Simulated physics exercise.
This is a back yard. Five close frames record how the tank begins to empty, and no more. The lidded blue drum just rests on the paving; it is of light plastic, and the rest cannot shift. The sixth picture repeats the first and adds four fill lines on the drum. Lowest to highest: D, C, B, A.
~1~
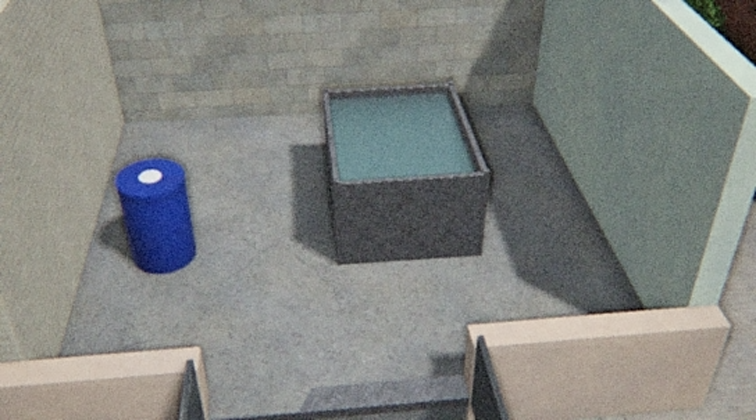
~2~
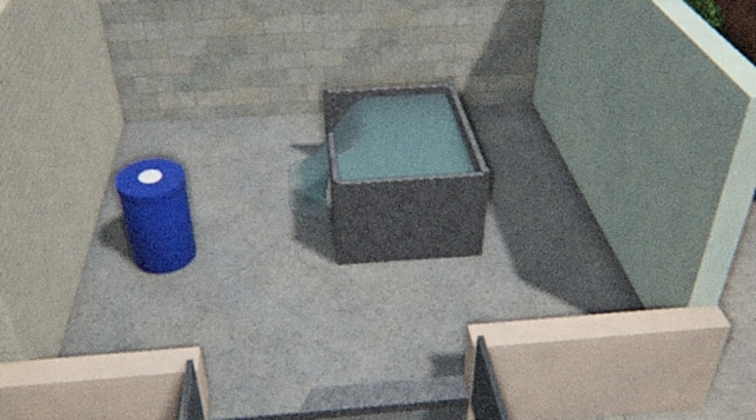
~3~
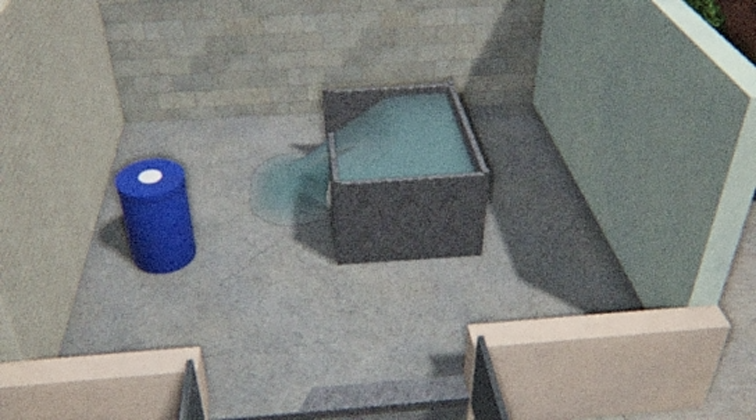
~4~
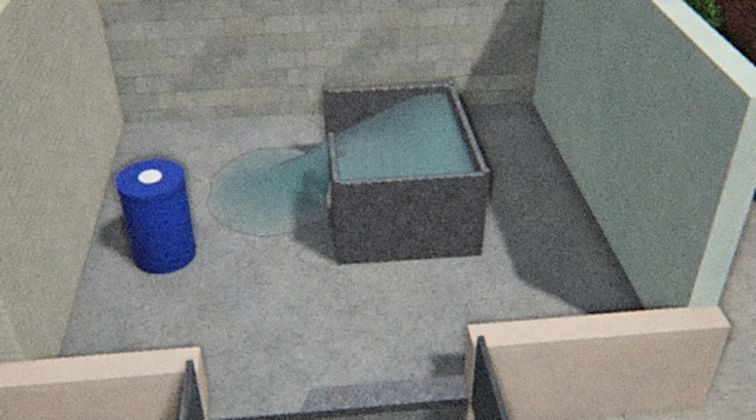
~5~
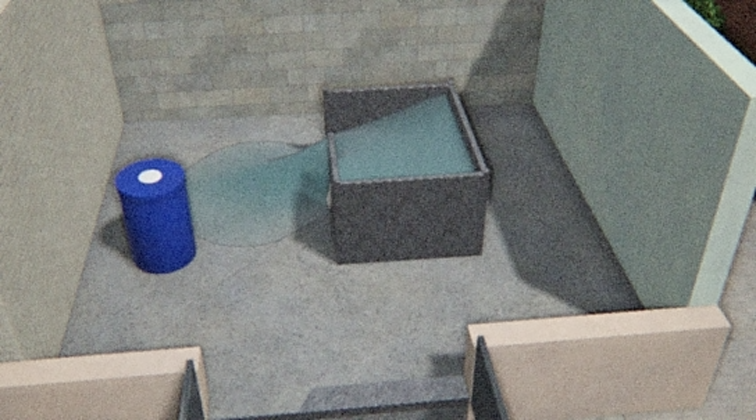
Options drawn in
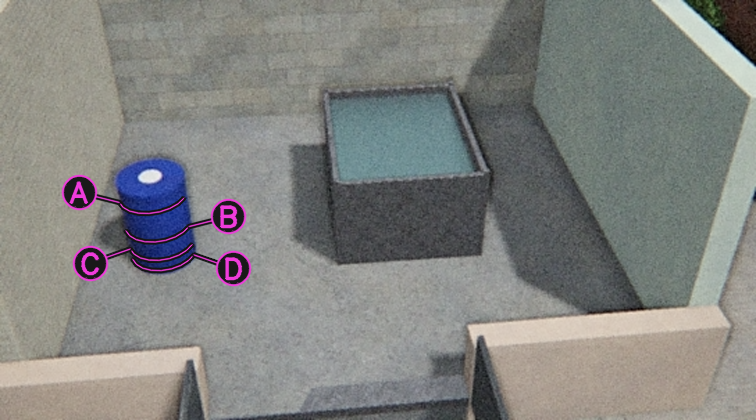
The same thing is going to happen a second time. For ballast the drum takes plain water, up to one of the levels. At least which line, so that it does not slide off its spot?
Go for B.
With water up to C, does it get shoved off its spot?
Yes, it does.
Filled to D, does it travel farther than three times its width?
Yes, it does.
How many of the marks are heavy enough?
Two of them.
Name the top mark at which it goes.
That would be C.
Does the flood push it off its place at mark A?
No.
On the marked copy, A at (149, 213); B at (155, 242); C at (158, 260); D at (161, 270); from the bottom up D, C, B, A.
Choosing A, it does not move.
Choosing B, it does not move.
Choosing C, it is pushed about its own width away.
Choosing D, it is pushed about 6 times its own width away.
